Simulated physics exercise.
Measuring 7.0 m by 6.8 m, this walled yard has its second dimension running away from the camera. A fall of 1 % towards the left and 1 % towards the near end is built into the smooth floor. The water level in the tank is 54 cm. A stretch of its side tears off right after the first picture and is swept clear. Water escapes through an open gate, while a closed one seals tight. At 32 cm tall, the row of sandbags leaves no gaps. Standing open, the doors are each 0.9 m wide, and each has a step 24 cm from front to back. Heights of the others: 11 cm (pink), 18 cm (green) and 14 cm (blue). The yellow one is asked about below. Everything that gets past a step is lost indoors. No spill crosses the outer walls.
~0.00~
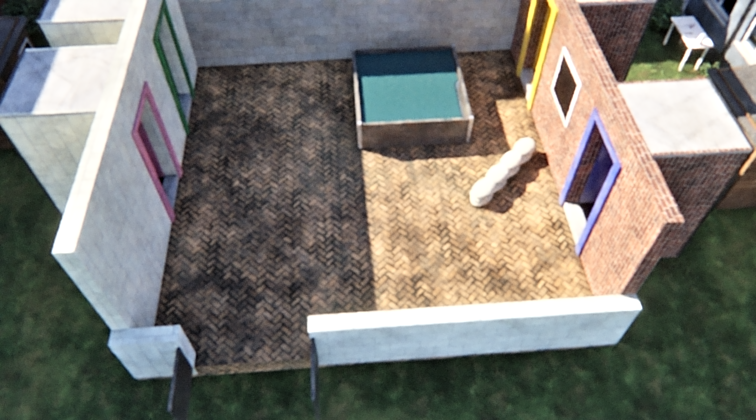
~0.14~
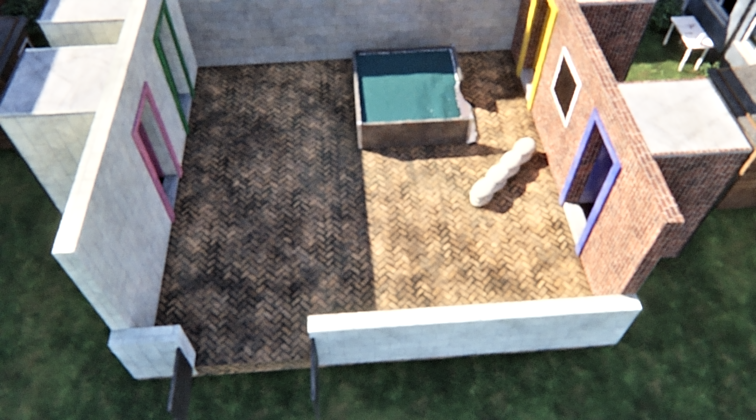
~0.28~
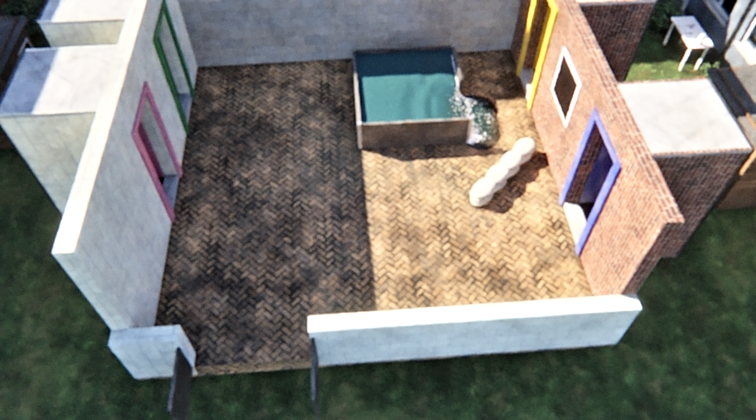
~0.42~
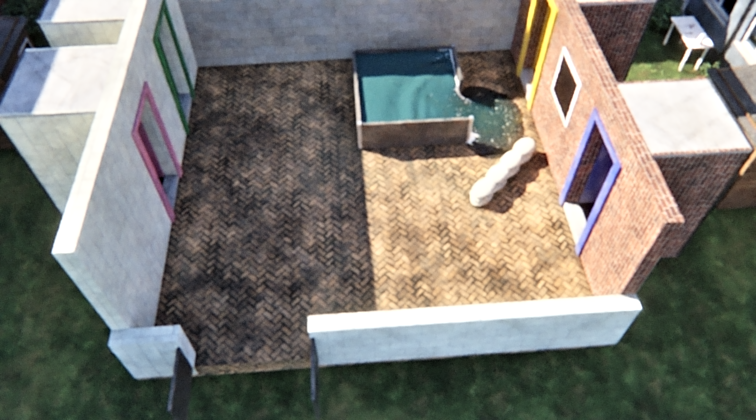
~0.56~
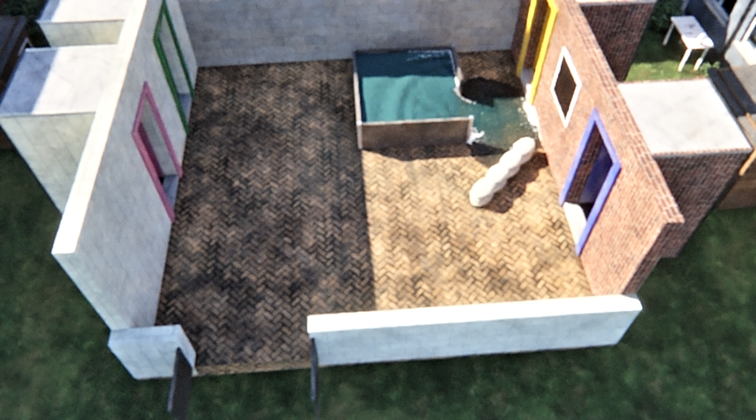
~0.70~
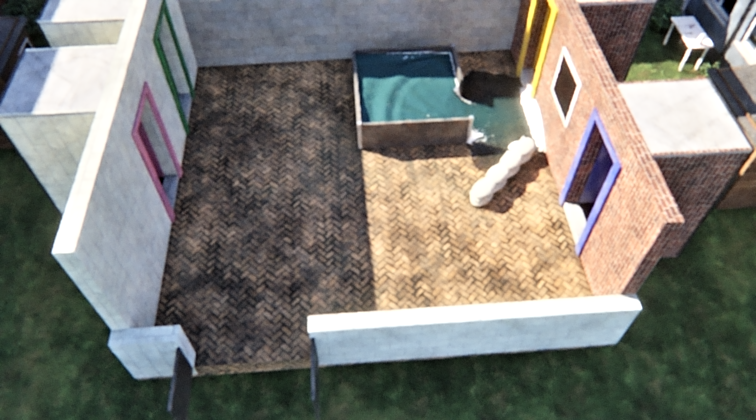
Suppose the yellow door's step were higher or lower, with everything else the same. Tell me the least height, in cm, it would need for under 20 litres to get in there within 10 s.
You would need roughly 20 cm.
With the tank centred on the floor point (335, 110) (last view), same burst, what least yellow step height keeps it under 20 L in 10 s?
A height near 15 cm.
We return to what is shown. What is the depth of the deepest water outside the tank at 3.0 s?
Max depth: Near 28 cm.
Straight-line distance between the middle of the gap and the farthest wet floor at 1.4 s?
It gets close to 2.8 metres out.
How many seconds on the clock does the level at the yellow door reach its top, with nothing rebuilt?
The depth peaks at about 2.0 seconds.
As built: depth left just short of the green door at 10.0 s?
7.0 cm.
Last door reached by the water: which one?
That would be the pink door.
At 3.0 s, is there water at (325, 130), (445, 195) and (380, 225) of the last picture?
In the order asked: Untouched, soaked, soaked.
After 1.4 s water covers 10 % of the floor, deepest (38 cm) near (531, 133); 22 cm at the yellow door, 1 litre in over its 24 cm step.
After 3.0 s water covers 35 % of the floor, deepest (28 cm) near (517, 148); 20 cm at the yellow door, 6 litres in over its 24 cm step.
After 10.0 s water covers 80 % of the floor, deepest (14 cm) near (150, 355); 7 cm at the yellow door, 7 litres in over its 24 cm step.
At the yellow door as built, the water arrived by 0.7 s and peaked near 24 cm at 2.0 s.
With a step of 16 cm, 51 litres would have come in within the 10 s; with 22 cm, 13 litres. So under 20 litres takes about 20 cm.
